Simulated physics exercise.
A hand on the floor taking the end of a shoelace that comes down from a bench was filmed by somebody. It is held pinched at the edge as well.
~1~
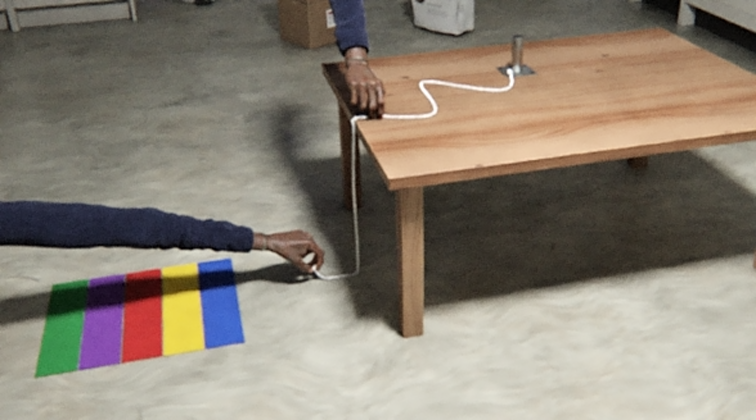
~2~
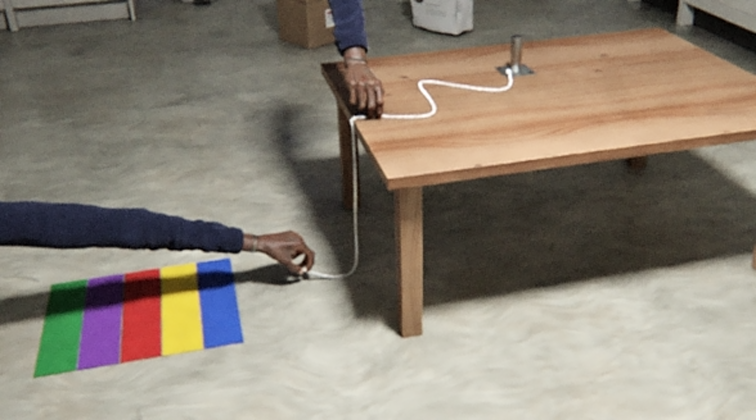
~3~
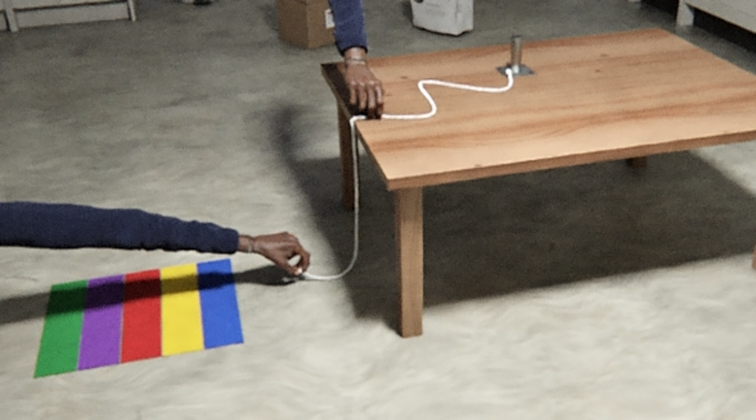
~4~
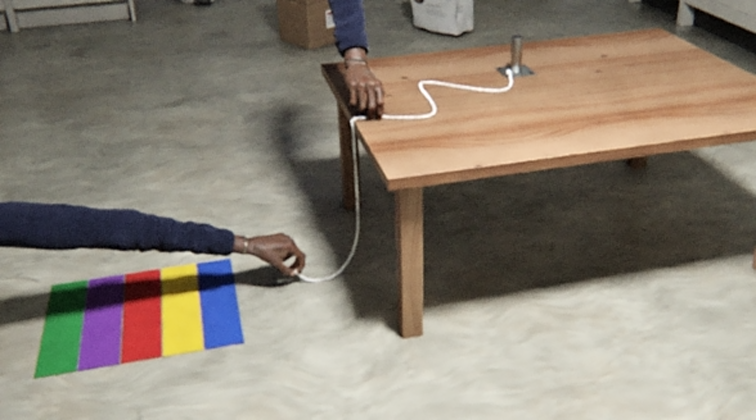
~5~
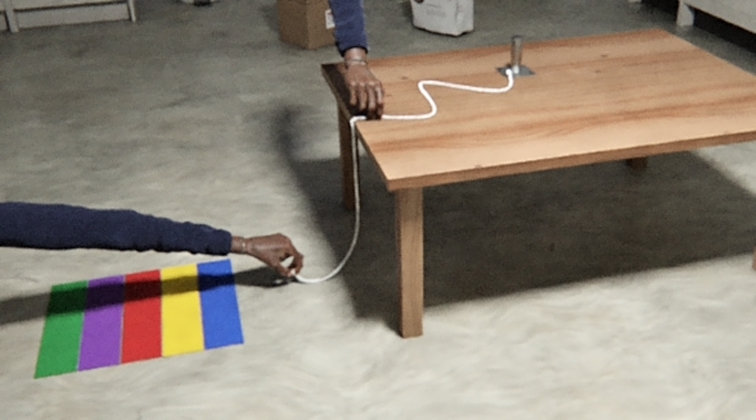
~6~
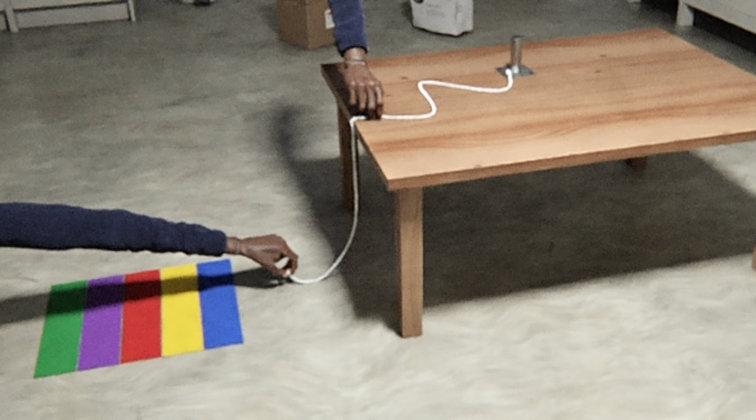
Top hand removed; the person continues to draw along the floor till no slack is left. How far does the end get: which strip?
As far as the green strip.
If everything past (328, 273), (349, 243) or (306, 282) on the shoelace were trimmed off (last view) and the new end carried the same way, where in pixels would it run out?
I'd expect it near (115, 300) on the first try, near (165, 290) on the second and near (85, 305) on the third.
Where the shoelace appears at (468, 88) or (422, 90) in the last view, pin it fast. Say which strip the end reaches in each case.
Try 1: Purple; try 2: Red.
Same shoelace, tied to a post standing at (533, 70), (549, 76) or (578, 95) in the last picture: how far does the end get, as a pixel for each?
(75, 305), (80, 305) and (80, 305), in that order.
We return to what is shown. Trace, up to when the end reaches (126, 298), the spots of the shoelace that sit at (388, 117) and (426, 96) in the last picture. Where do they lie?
Approx. (328, 189); approx. (364, 108).
Soon after, end near (126, 298); over red.
Then, end near (79, 305); over green.
At full stretch, end near (52, 309); over green. The green one.
